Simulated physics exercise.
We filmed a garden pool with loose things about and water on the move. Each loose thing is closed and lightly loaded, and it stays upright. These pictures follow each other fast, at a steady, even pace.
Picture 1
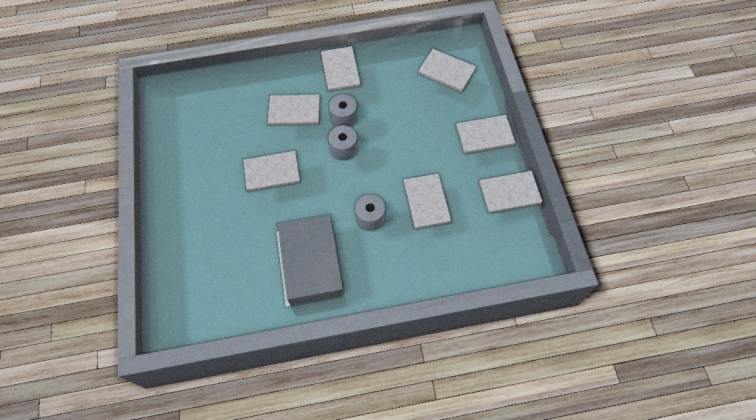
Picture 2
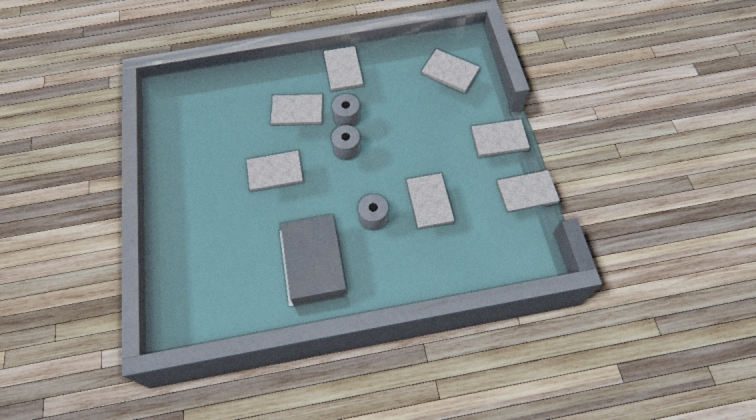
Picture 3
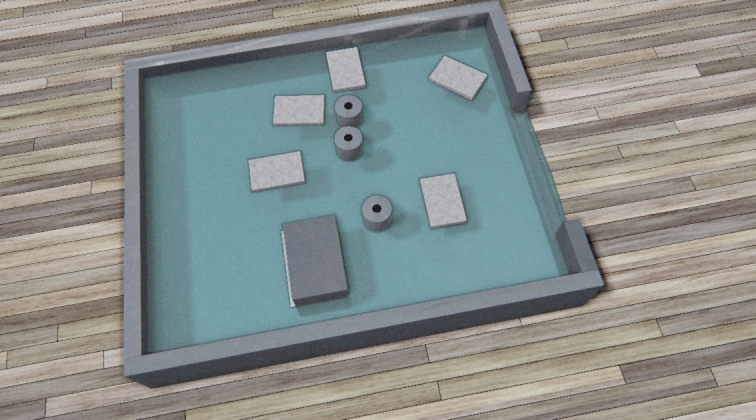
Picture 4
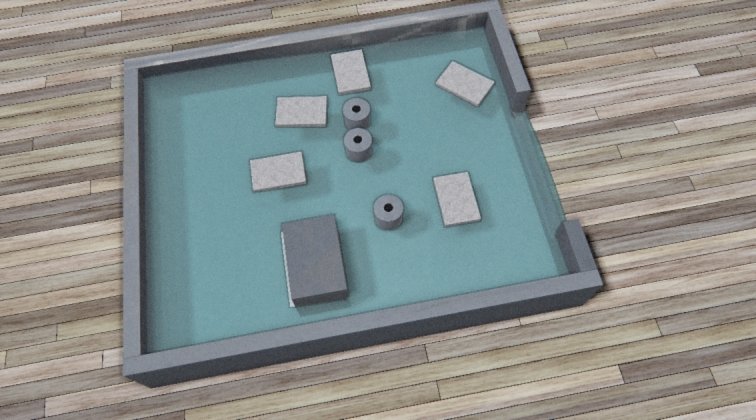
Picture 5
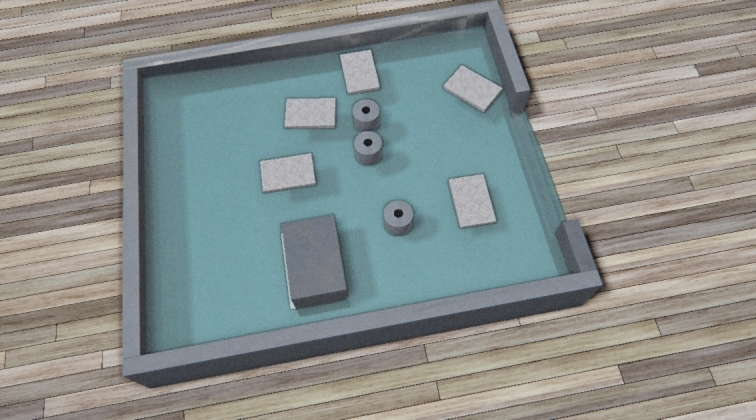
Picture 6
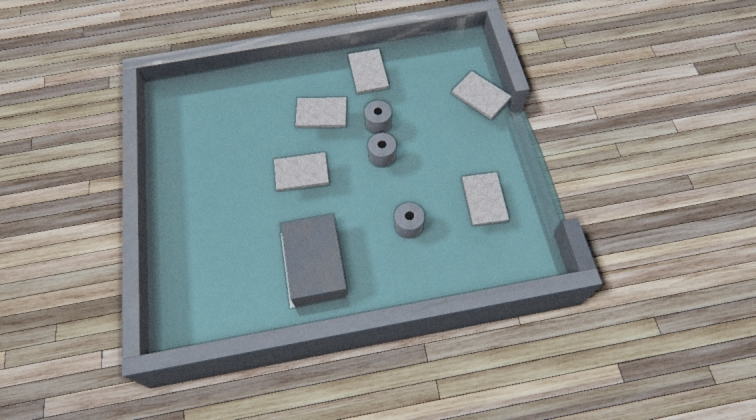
Part of a pool's right wall disappears, and pale slabs and grey cylinders drift right.
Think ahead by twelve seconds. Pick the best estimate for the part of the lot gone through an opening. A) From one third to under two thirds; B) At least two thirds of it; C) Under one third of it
At least two thirds of it.
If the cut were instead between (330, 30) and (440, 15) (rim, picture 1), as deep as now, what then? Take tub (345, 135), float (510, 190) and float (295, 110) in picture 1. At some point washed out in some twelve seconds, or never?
Taking them one after another, flushed away, then held back, then flushed away.
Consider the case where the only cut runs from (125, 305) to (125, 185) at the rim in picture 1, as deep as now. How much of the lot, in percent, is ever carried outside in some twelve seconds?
Some 40 per cent.
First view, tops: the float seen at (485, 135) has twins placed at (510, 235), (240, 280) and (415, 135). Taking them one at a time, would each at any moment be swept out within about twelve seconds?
The three, in sequence: Departs, remains behind and departs.
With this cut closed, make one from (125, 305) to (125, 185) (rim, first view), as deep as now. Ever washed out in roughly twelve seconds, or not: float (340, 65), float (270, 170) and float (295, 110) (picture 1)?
Item one: Remains; item two: Leaves; item three: Leaves.
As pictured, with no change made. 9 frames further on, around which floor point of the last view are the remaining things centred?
Roughly (422, 165).
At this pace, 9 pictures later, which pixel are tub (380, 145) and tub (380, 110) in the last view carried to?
(466, 159) and (452, 131), approximately.
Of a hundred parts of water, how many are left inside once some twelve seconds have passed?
Close to 54 per cent, I think.
A moment on, 2 of 10 are out; 8 afloat.
Next, 4 of 10 are out; 6 afloat.
Later, 6 of 10 are out; 4 afloat.
In the end, 8 of 10 are out; 2 afloat.
